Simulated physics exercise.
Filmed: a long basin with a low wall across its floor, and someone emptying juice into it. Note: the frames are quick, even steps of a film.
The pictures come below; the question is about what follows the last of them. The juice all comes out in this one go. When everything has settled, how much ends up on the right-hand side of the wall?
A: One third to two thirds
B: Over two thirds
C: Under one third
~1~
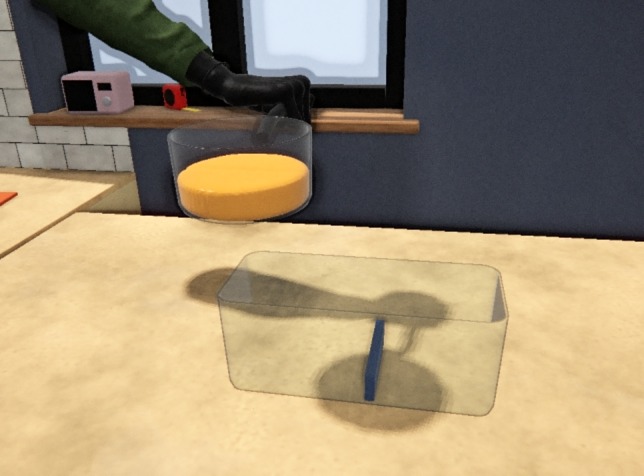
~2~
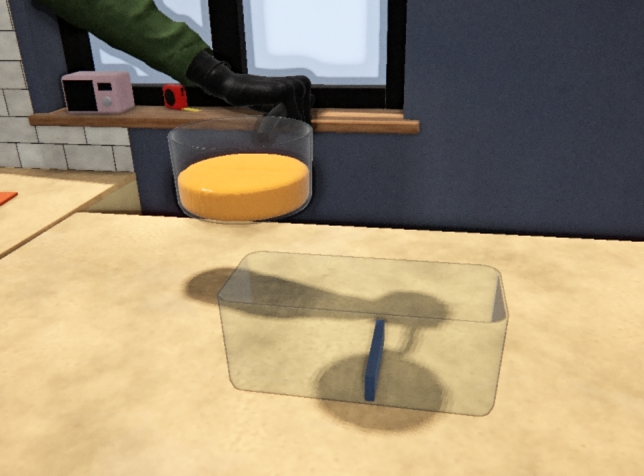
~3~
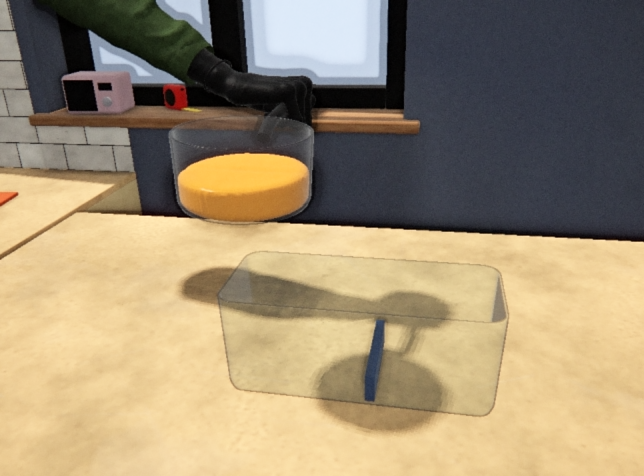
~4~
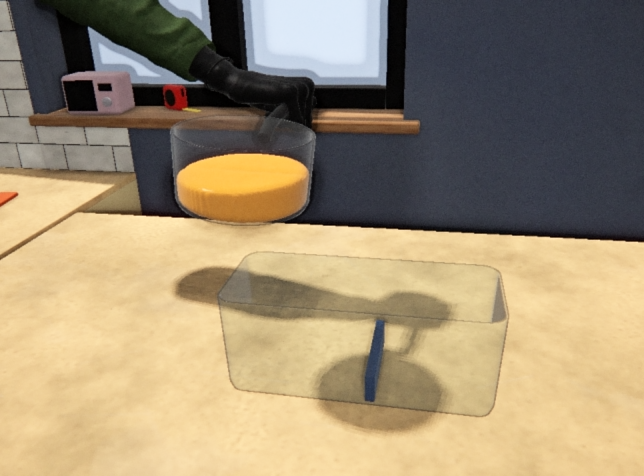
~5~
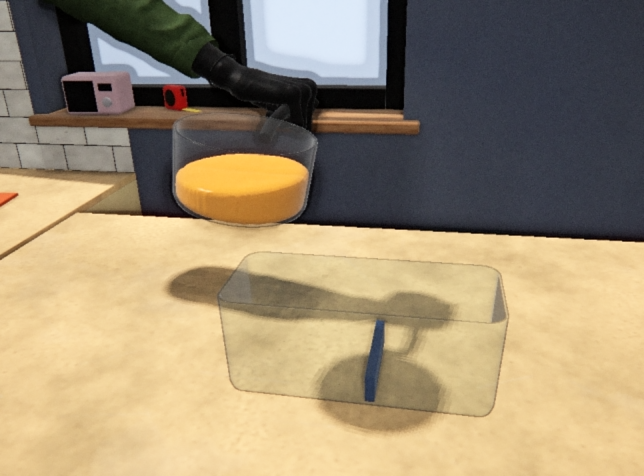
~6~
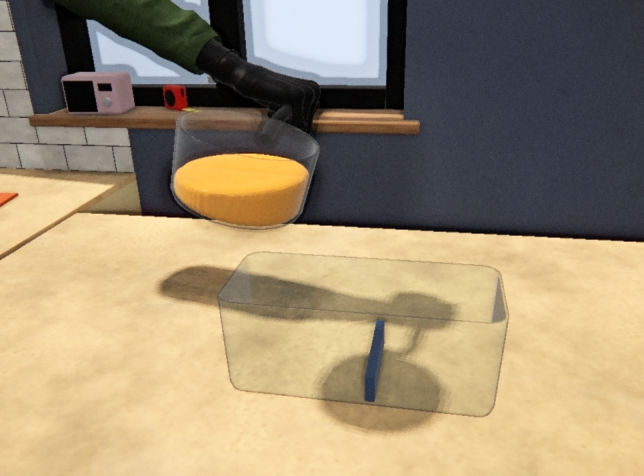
Under one third (C).
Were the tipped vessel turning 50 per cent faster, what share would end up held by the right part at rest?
About 10 per cent.
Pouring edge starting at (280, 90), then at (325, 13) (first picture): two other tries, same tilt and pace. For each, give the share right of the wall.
You'd see around 5 per cent, and then around 50 per cent.
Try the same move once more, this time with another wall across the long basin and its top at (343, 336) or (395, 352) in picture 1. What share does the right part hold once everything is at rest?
Try 1: About 50 percent; try 2: About 10 percent.
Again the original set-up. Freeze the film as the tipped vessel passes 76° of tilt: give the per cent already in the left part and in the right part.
Left 5, right 0.
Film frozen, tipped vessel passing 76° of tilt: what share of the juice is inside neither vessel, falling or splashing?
Roughly 30 in a hundred.
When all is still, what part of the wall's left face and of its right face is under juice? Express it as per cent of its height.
I'd say close to 70 per cent on the left side and 10 on the right.
A moment on, the tilt is 76° and 64 per cent is still to pour, 5 is left of the wall and 0 right of it.
Next, the tilt is 109° and 13 per cent is still to pour, 69 is left of the wall and 6 right of it.
Then the tilt is 112° and 0 per cent is still to pour, 89 is left of the wall and 9 right of it.
Later the tilt is 112° and 0 per cent is still to pour, 89 is left of the wall and 10 right of it.
In the end 89 per cent lies left of the wall, 10 right of it and 1 outside.
